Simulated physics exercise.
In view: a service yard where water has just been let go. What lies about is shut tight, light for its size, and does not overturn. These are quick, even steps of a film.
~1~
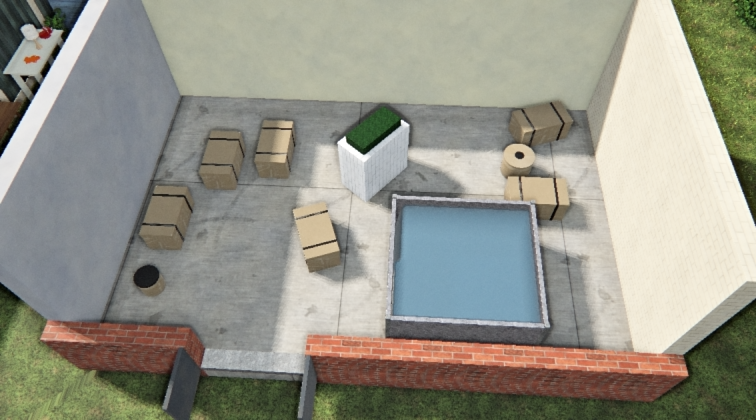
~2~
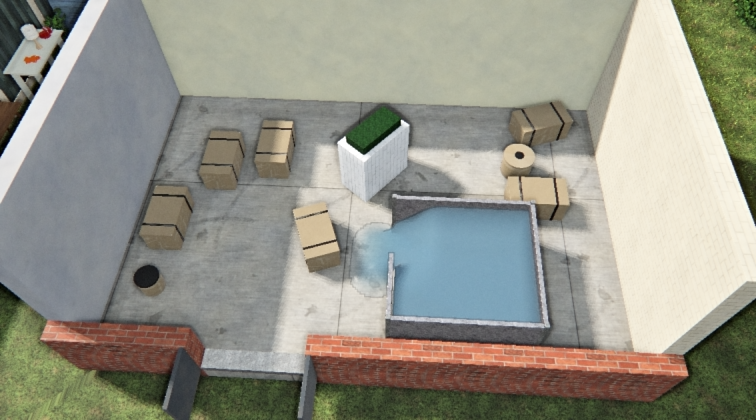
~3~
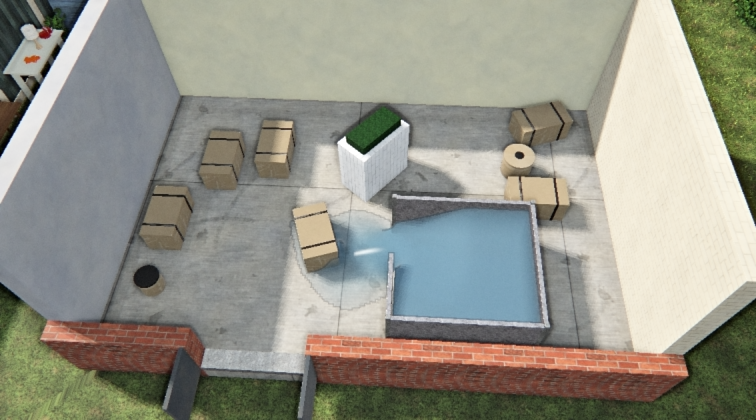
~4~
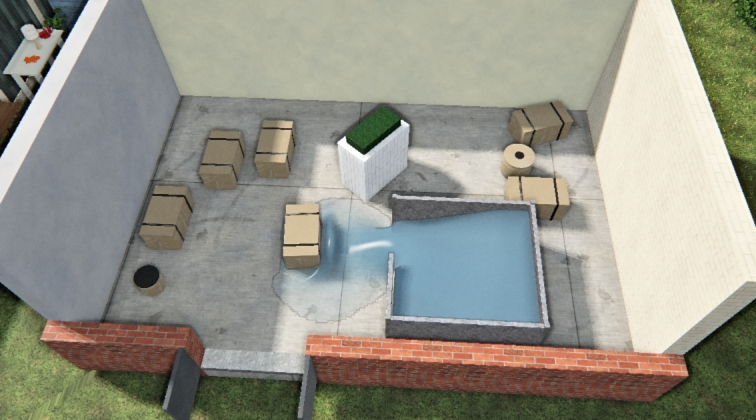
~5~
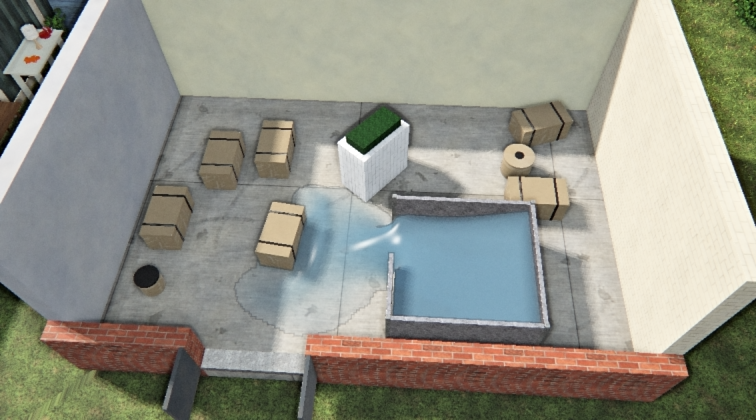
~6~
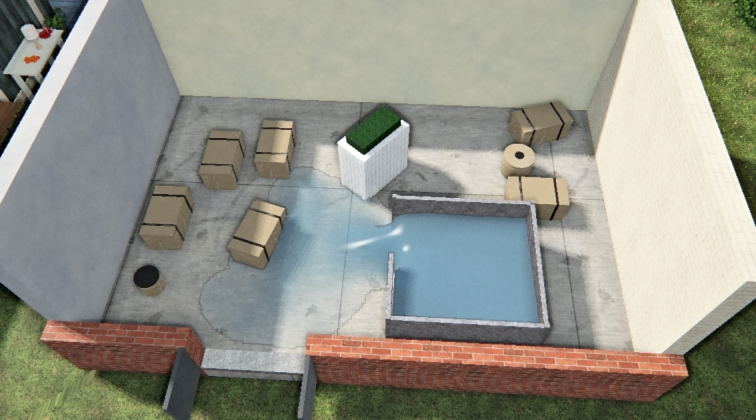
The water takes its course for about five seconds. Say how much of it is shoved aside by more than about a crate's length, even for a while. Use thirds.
It is from one to two thirds.
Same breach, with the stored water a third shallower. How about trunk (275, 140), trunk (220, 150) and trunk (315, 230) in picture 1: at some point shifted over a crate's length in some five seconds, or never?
In that order: That far or more, moved that far, moved that far.
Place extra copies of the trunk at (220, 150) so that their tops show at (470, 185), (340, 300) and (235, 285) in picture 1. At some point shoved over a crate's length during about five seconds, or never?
In that order: Less than that, short of that, that far or more.
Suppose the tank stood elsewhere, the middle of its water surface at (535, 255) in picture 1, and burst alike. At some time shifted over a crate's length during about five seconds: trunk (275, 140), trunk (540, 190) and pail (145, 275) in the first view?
In that order: Not that far, short of that, never so far.
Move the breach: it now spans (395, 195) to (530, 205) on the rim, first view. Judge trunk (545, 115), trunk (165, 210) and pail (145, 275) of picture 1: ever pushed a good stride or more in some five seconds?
One after the other: That far or more, less than that, never so far.
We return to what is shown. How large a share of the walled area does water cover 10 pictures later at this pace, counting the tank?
Close to 60 %.
A moment on, 1 of 8 are well off their spots; 0 afloat.
Next, 3 of 8 are well off their spots; 3 afloat.
Later, 4 of 8 are well off their spots; 4 afloat.
In the end, 4 of 8 are well off their spots, and 4 have been at some point; 4 afloat.
